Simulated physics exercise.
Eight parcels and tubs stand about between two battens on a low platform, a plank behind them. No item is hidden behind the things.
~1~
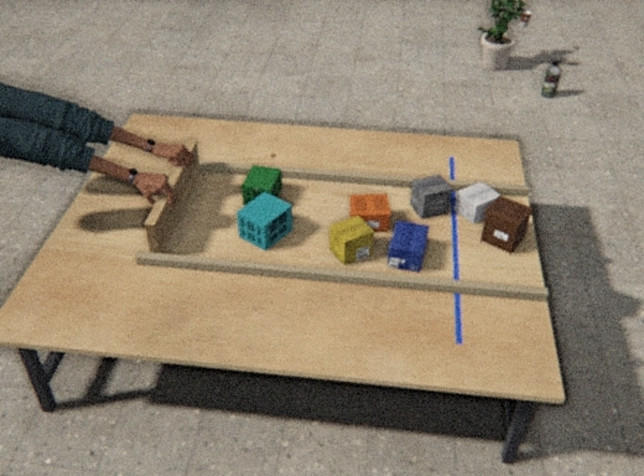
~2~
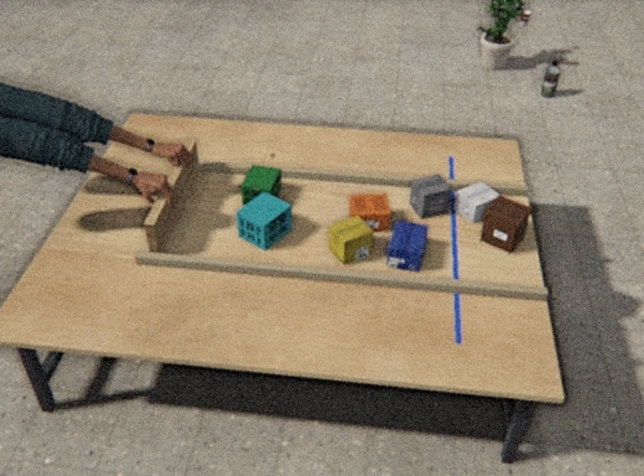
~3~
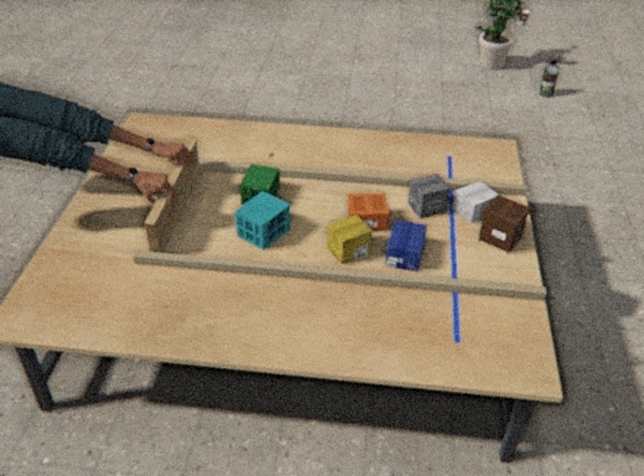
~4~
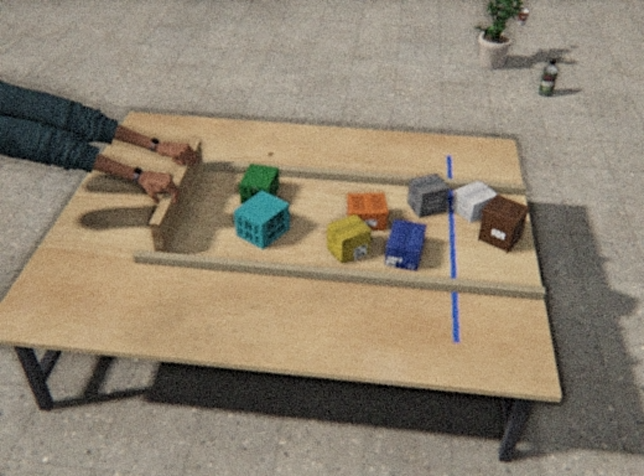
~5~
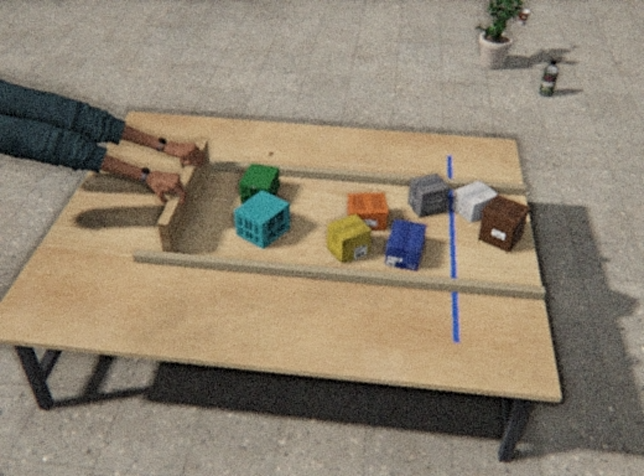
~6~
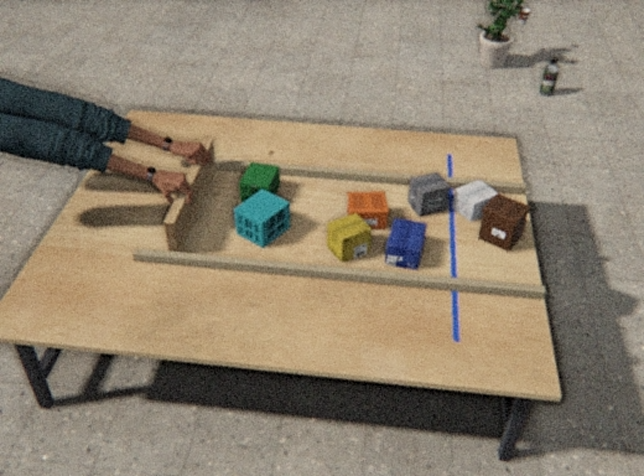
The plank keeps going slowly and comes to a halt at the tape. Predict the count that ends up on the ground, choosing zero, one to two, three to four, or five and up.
Lost: One or two.
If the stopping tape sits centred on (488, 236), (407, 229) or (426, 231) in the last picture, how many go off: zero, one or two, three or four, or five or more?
Five or over; no fall at all; none at all.
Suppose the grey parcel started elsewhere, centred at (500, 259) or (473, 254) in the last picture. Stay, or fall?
In that order, I'd say it gets pushed over the end, then gets pushed over the end.
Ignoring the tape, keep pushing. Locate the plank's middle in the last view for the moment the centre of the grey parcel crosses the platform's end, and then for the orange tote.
First it's close to (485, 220), next close to (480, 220).
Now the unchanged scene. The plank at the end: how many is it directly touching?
I count 3 of them.
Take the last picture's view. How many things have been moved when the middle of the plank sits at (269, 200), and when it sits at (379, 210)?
I get 2 at the one place and 7 at the other.
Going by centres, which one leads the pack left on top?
That would be the white parcel.
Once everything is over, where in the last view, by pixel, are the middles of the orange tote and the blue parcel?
First object about (508, 221); second object about (510, 255).
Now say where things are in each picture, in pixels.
In the first picture, brown tote (506, 225); white parcel (478, 203); grey parcel (431, 197); plank (175, 196); tape (455, 235).
In the second picture, white parcel (477, 203); orange tote (369, 213).
In the third picture, grey parcel (429, 196); green crate (260, 186).
In the fourth picture, brown tote (503, 224); blue parcel (406, 245).
In the fifth picture, white parcel (475, 202); yellow box (349, 239).
In the sixth picture, brown tote (503, 223); white parcel (475, 201); grey parcel (429, 195); plank (193, 194); tape (453, 233).
Early on, none off yet; brown tote at rest near (503, 223); white parcel at rest near (475, 201); grey parcel at rest near (429, 195).
A while later, none off yet; brown tote at rest near (504, 223); white parcel travelled a little near (489, 197); grey parcel travelled about its own width near (454, 191).
Finally, the number that fall off is one or two; lost, brown tote.
